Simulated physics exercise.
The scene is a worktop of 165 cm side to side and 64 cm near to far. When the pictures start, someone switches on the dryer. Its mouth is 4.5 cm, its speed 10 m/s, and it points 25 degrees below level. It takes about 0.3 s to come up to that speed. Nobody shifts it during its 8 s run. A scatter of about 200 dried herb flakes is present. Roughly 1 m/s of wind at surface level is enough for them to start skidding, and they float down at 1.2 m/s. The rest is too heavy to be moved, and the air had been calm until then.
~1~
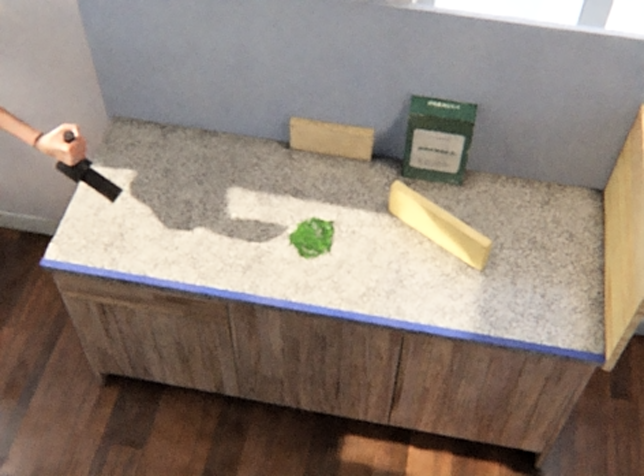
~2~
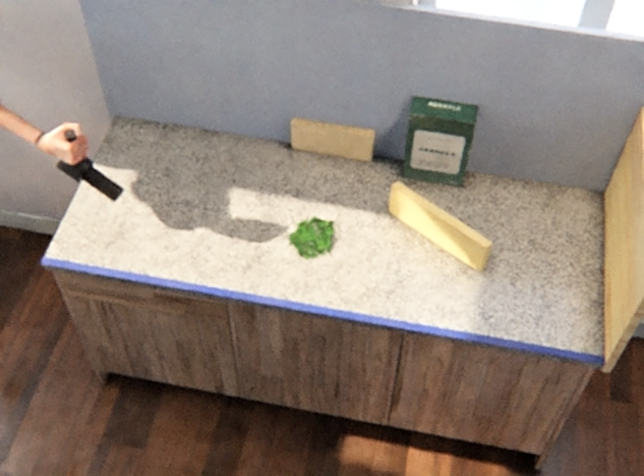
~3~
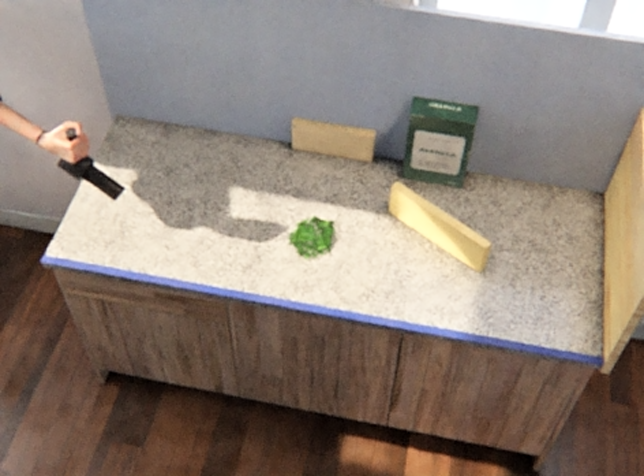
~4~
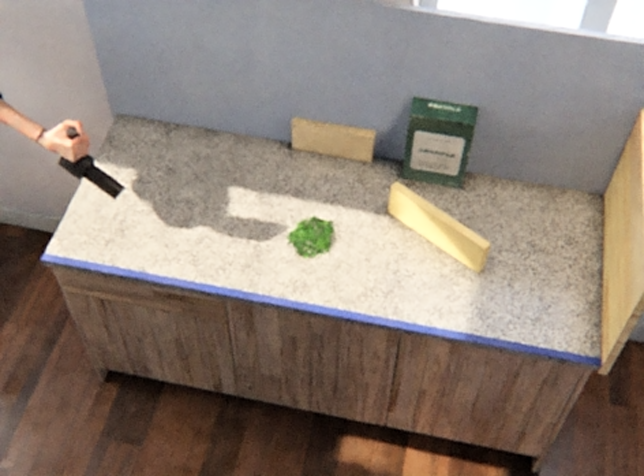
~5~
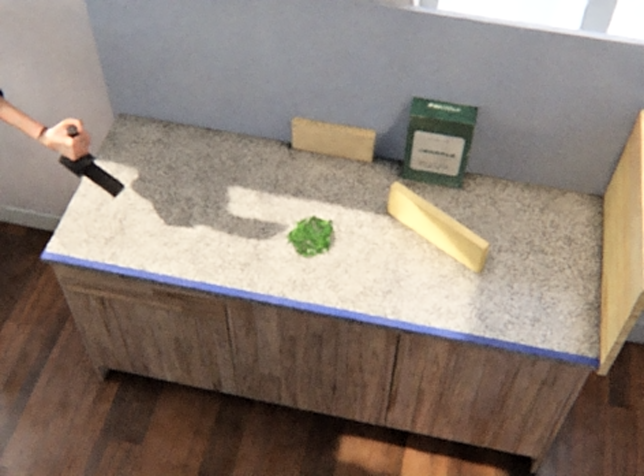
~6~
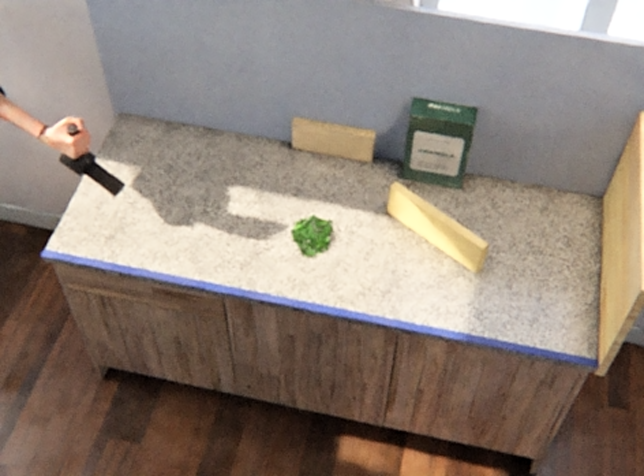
On a speckled worktop with a blue edge, a hand holding a dark dryer over scattered green herb flakes, barely anything moving.
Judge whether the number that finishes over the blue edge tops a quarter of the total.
Threshold not crossed.
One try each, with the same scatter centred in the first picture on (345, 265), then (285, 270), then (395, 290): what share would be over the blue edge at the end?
In turn: 30 per cent, 70 per cent, 60 per cent.
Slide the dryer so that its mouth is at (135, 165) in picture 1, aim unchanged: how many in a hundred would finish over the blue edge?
In that case roughly 30 percent.
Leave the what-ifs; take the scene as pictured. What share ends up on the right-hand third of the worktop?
I'd put it at about 90 percent.
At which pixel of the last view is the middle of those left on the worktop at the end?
Their middle sits at about (588, 292) in the last picture.
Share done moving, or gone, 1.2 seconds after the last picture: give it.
Near 15 %.
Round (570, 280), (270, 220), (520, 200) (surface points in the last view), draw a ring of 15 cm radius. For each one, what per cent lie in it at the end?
Estimates in listed order: 40 %; 0 %; 0 %.
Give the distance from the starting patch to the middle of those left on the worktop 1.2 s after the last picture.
The centre sits some 60 cm from where it began.
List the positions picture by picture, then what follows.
In the first picture, the middle of the dried herb flakes is near (313, 237), none has stirred yet and the mouth of the dryer is at (119, 197).
In the second picture, the middle of the dried herb flakes is near (313, 237), none has stirred yet and the blue edge is centred on (312, 312).
In the third picture, the middle of the dried herb flakes is near (313, 237), none has stirred yet, the top of a board is at (333, 127) and the top of a board is at (440, 214).
In the fourth picture, the middle of the dried herb flakes is near (312, 236) and none has stirred yet.
In the fifth picture, the middle of the dried herb flakes is near (312, 236) and none has stirred yet.
In the sixth picture, the middle of the dried herb flakes is near (311, 235) and about 1 % have left their places.
Then, 1.2 s after the last picture, 84 % are on the move or not yet settled, 0 % are over the blue edge; the middle of those still in play is near (504, 282).
Then, 2.2 s after the last picture, 72 % are on the move or not yet settled, 0 % are over the blue edge; the middle of those still in play is near (556, 290).
Then, 4.1 s after the last picture, 66 % are on the move or not yet settled, 0 % are over the blue edge; the middle of those still in play is near (577, 291).
Then, 7.7 s after the last picture, at the end, 0 % are over the blue edge; the middle of those still in play is near (588, 292).
